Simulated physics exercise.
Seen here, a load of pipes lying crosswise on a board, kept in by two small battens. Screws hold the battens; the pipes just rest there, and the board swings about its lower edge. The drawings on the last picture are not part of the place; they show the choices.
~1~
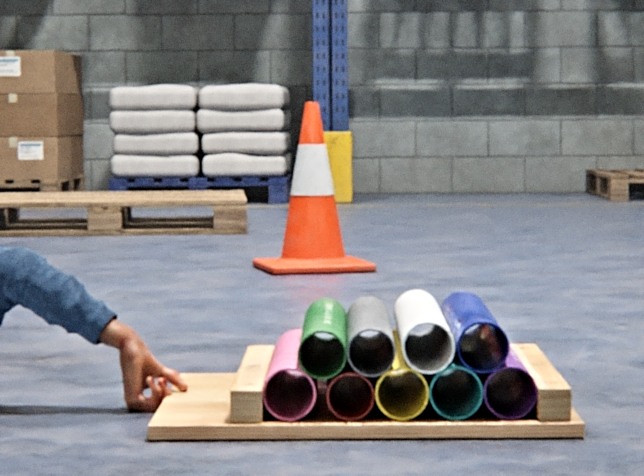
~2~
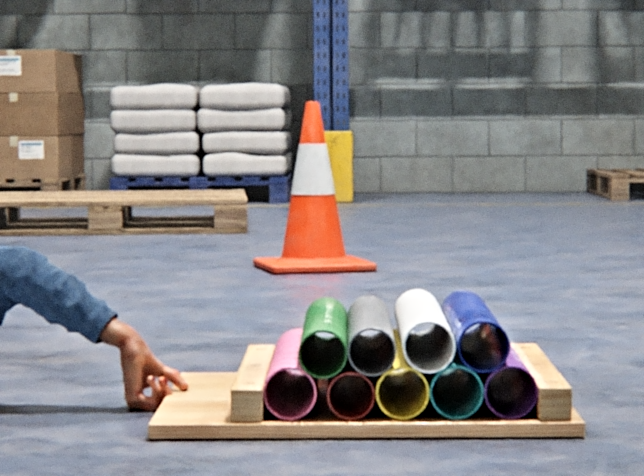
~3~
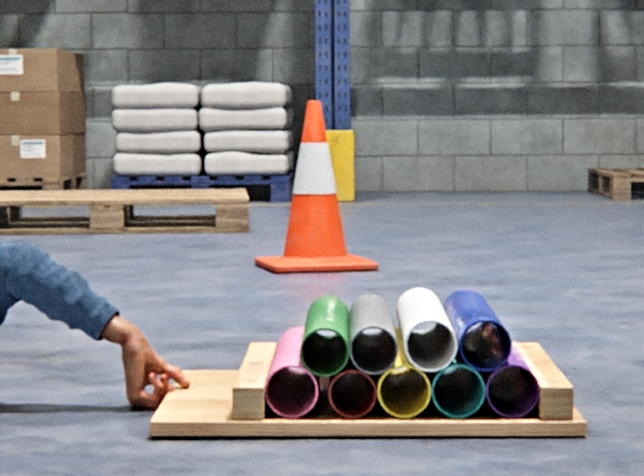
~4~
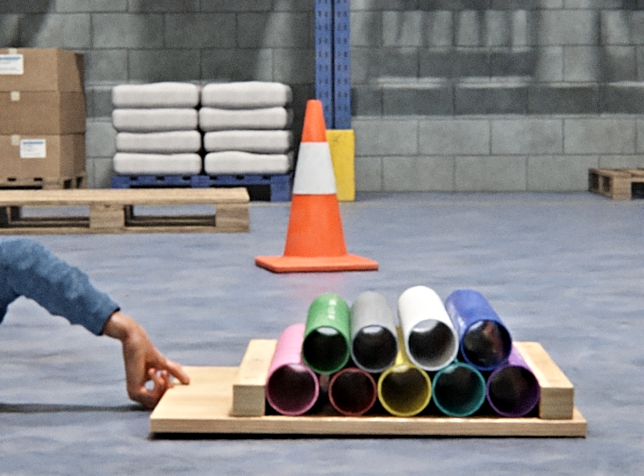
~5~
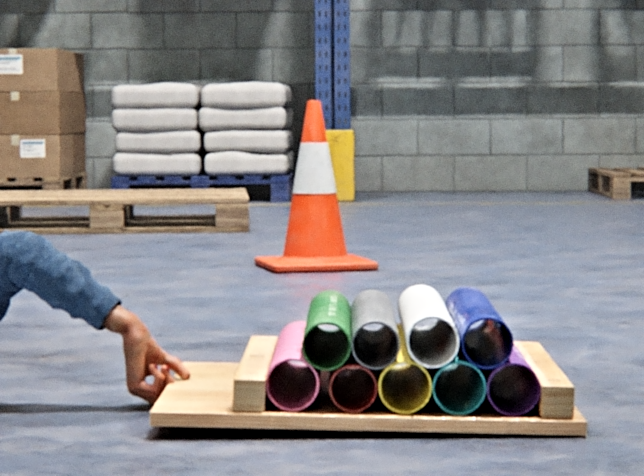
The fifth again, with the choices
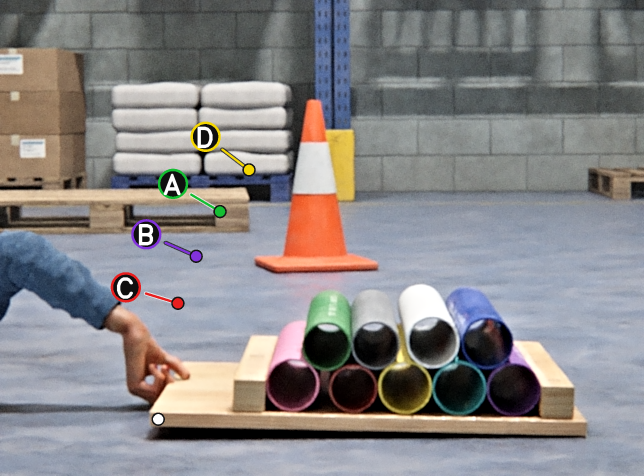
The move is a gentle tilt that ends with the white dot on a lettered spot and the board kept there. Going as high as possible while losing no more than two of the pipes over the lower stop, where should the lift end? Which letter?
B is the limit.
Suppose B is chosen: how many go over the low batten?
With B, none.
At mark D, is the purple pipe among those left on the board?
The purple pipe: Yes.
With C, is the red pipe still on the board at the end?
The red pipe: Yes.
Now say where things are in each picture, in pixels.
Turquoise pipe (456, 393); purple pipe (510, 392); green pipe (322, 355), in the first frame.
Green pipe (323, 354); blue pipe (483, 347), in the second frame.
Board (366, 385); pink pipe (292, 391); red pipe (352, 394), in the third frame.
Board (366, 383); pink pipe (292, 388); red pipe (353, 392), in the fourth frame.
Board (367, 380); pink pipe (292, 384); red pipe (353, 389), in the fifth frame.
On the copy, A at (220, 212); B at (196, 256); C at (178, 303); D at (249, 170); the white dot at (158, 419).
On B. First, board at 15°.
Then, board at 24°.
Finally, board at 24°, none over the low batten.
By contrast, A four over the low batten (green, blue, grey, white); C none over the low batten; D four over the low batten (green, blue, grey, white).
